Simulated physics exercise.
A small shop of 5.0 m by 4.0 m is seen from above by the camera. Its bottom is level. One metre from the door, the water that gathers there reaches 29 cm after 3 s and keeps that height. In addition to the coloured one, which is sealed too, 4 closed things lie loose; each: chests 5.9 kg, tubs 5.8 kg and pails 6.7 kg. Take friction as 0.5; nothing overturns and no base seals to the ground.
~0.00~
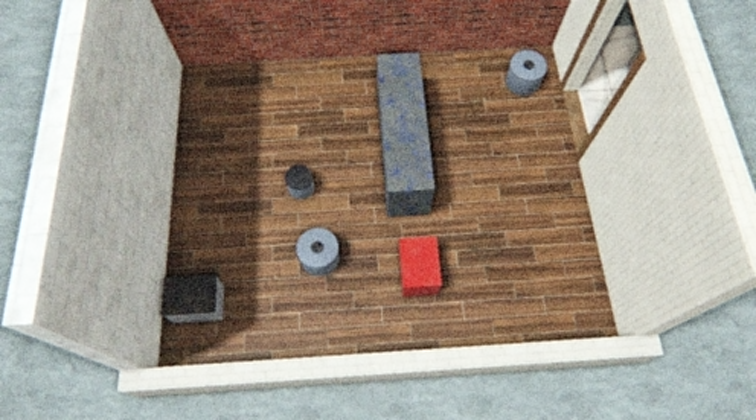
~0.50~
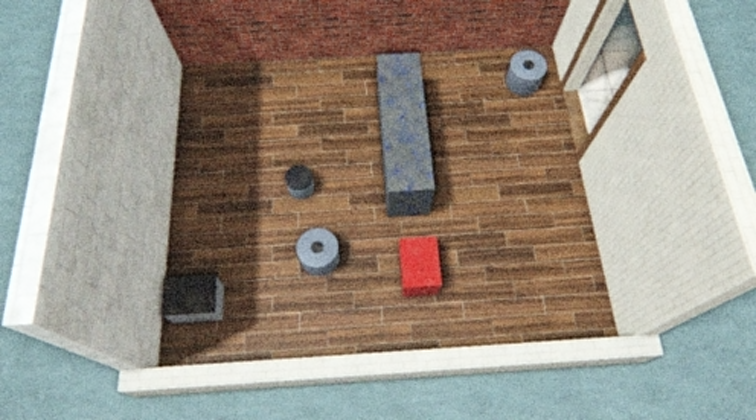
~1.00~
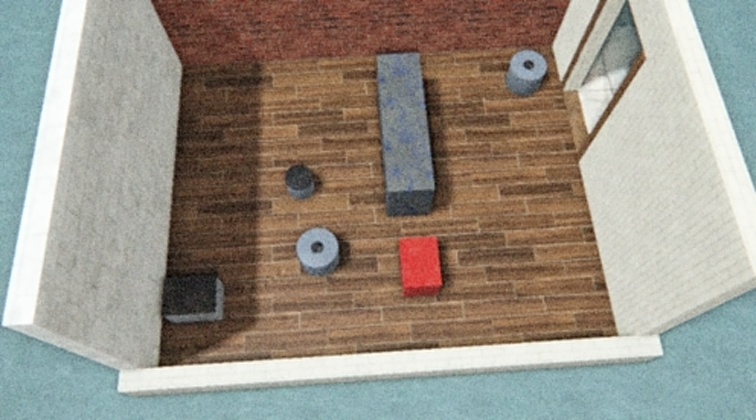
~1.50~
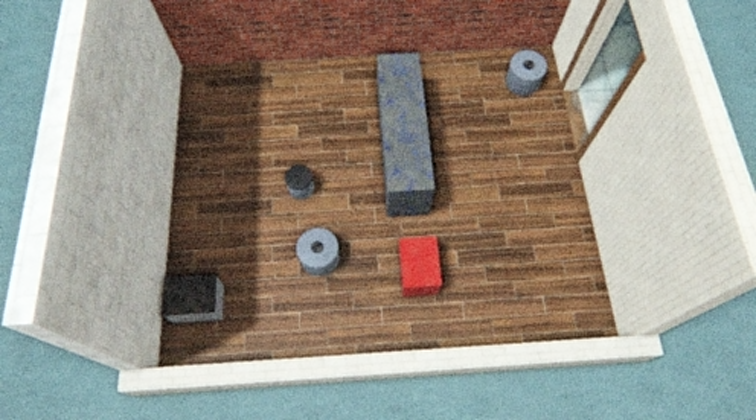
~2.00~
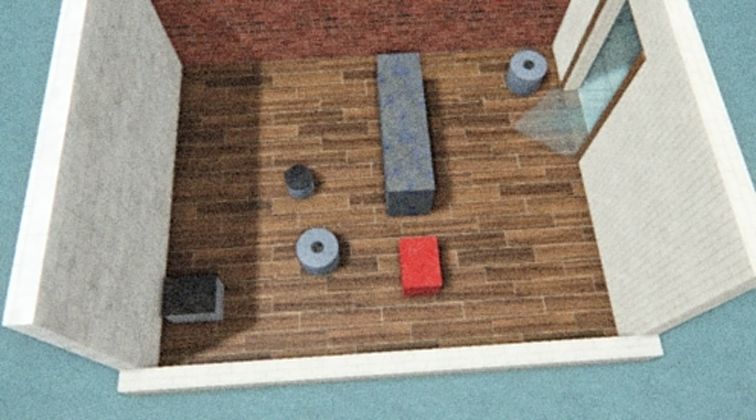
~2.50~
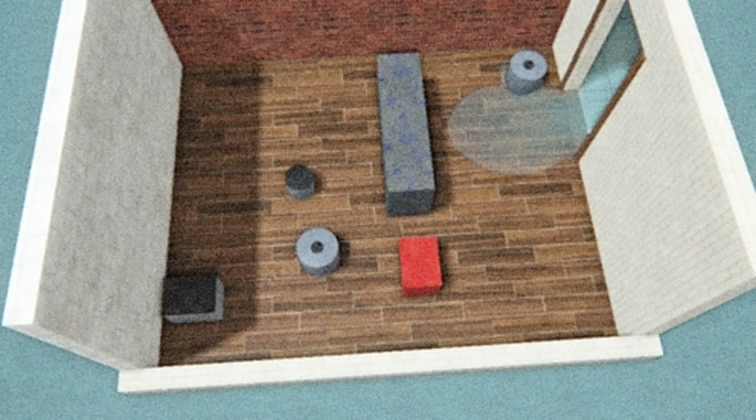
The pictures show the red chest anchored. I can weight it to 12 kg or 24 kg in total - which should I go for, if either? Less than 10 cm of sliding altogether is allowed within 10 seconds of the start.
Make it 24 kg.
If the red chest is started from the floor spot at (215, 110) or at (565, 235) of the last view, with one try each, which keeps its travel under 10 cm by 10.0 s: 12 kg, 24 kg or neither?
Taking the two spots in turn, only the heavier keeps it, then only the heavier keeps it.
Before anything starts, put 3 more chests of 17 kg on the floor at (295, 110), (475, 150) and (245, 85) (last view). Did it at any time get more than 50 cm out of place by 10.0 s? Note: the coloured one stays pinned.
Result, in order - falls shy; exceeds it; exceeds it.
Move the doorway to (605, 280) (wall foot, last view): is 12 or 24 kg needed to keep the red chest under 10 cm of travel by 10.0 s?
If so, then both options fall short.
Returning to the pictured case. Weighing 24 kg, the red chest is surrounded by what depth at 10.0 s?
Depth: Approx. 6 cm.
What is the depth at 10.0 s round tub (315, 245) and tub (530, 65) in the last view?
Around 6 cm and 14 cm.
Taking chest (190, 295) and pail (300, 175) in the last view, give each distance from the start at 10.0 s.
They sit 50 cm and 0 cm away, in the order given.
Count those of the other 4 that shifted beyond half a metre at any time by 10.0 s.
2.
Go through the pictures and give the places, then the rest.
The red chest at (420, 261), on the bottom; water covers 0.0 m2; 0 of 5 have shifted, in the first picture.
The red chest at (420, 261), on the bottom; water covers 0.0 m2; 0 of 5 have shifted, in the second picture.
The red chest at (420, 261), on the bottom; 0.0 m2 under water; 0 of 5 have shifted, in the third picture.
The red chest at (420, 261), on the bottom; 0.0 m2 under water; 0 of 5 have shifted, in the fourth picture.
The red chest at (420, 261), on the bottom; 0.4 m2 under water; 0 of 5 have shifted, in the fifth picture.
The red chest at (420, 261), on the bottom; water covers 1.6 m2; 0 of 5 have shifted, in the sixth picture.
After 3.5 s the red chest would be 0 cm from its start with 12 kg and 0 cm from its start with 24 kg; 0 cm of water round it then.
After 4.5 s the red chest would be 14 cm from its start with 12 kg and 0 cm from its start with 24 kg; 5 cm of water round it then.
After 7.0 s the red chest would be 58 cm from its start with 12 kg and 0 cm from its start with 24 kg; 5 cm of water round it then.
After 10.0 s the red chest would be 136 cm from its start with 12 kg and 0 cm from its start with 24 kg; 6 cm of water round it then.
